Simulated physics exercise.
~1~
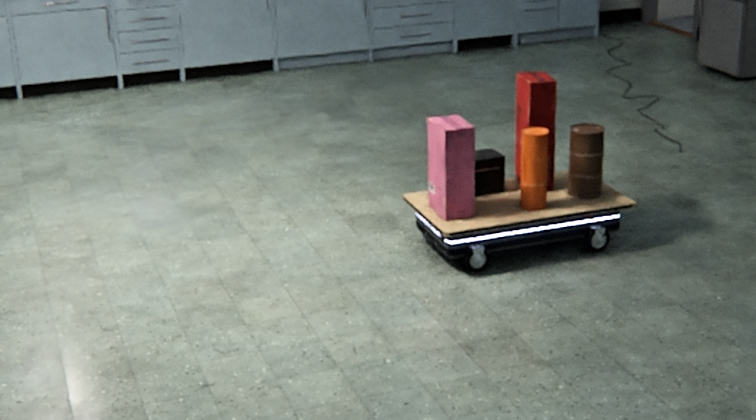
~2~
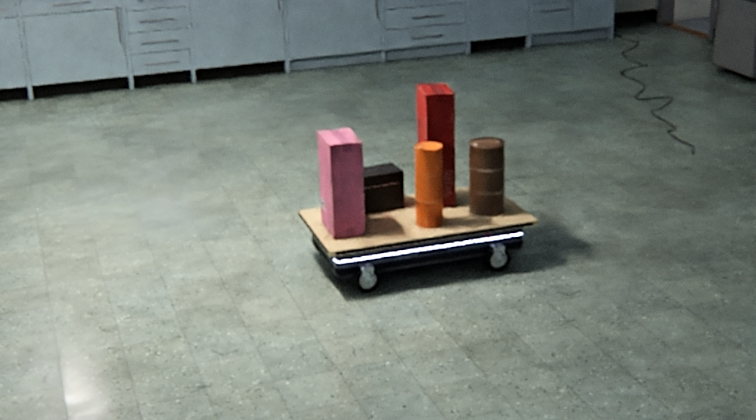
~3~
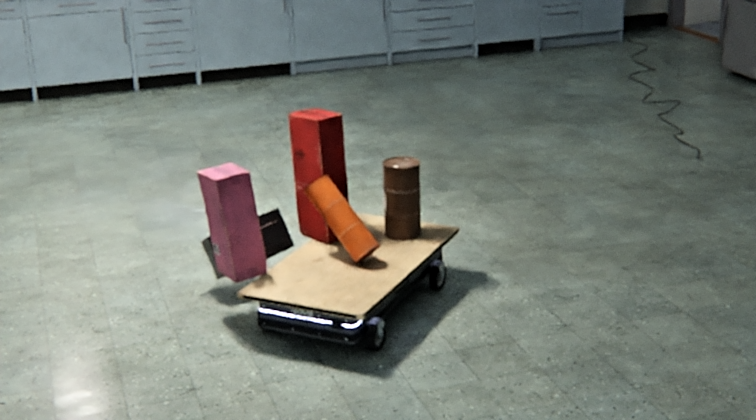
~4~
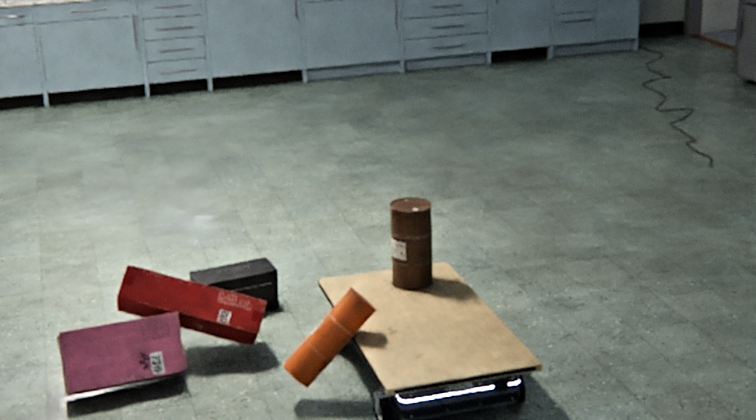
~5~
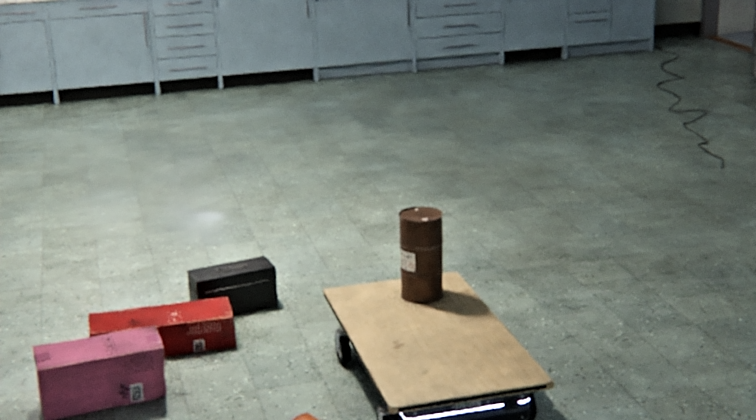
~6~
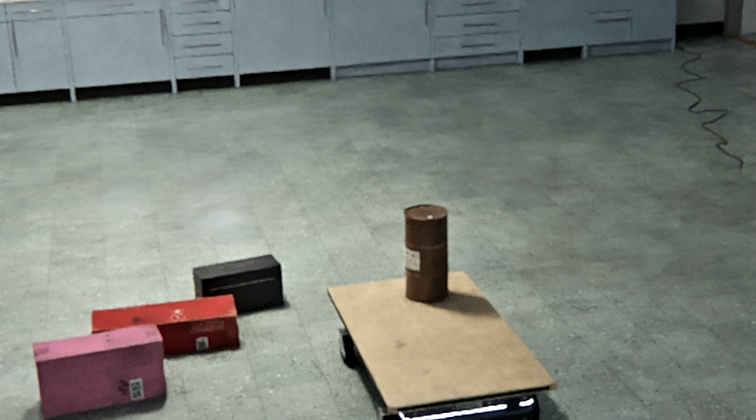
In the video, a robot cart carrying two canisters, two tall boxes and a black toolbox moves left and turns toward the viewer, spilling the toolbox, the pink and red boxes, then the orange canister, and ends with only the brown canister standing aboard.
